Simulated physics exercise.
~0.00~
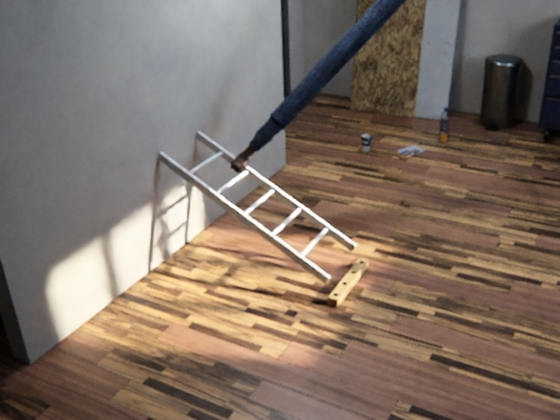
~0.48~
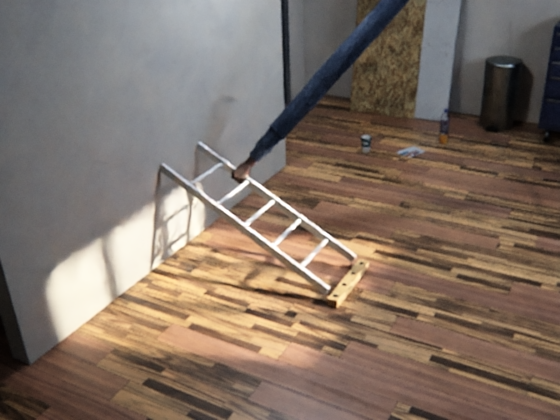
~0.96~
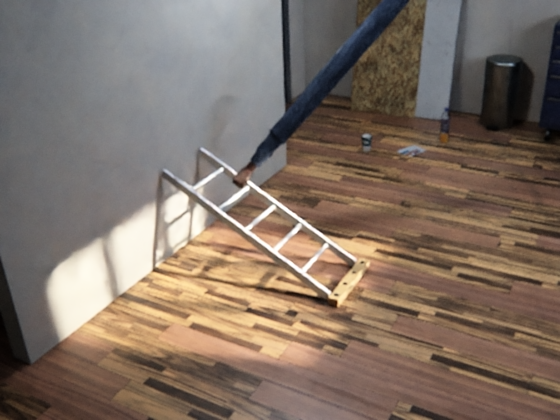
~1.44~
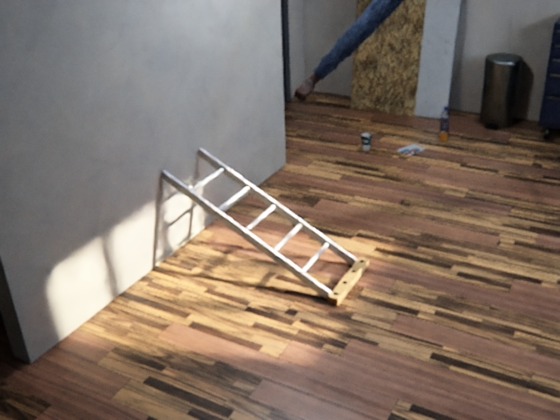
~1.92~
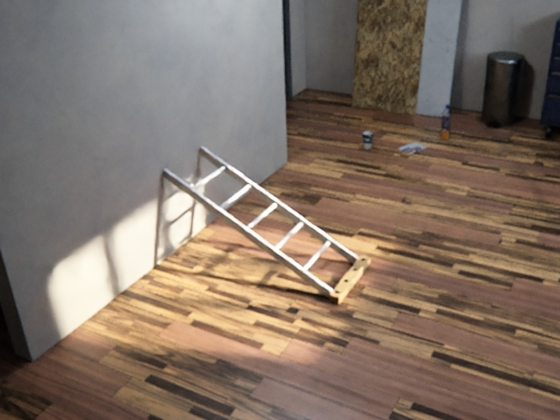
In a sunlit room with a floor of mixed brown and tan wooden strips, a slightly swaying view looks down toward a pale wall on the left. A white ladder leans against it at a low slant, its foot near a wooden batten on the floor, while a bin and a board panel stand at the back. A hand at the end of a blue-sleeved arm holds the ladder and lowers it slightly until its foot rests at the batten. The hand then lets go and draws back toward the top, leaving view. The ladder stays leaning, still against the wall.
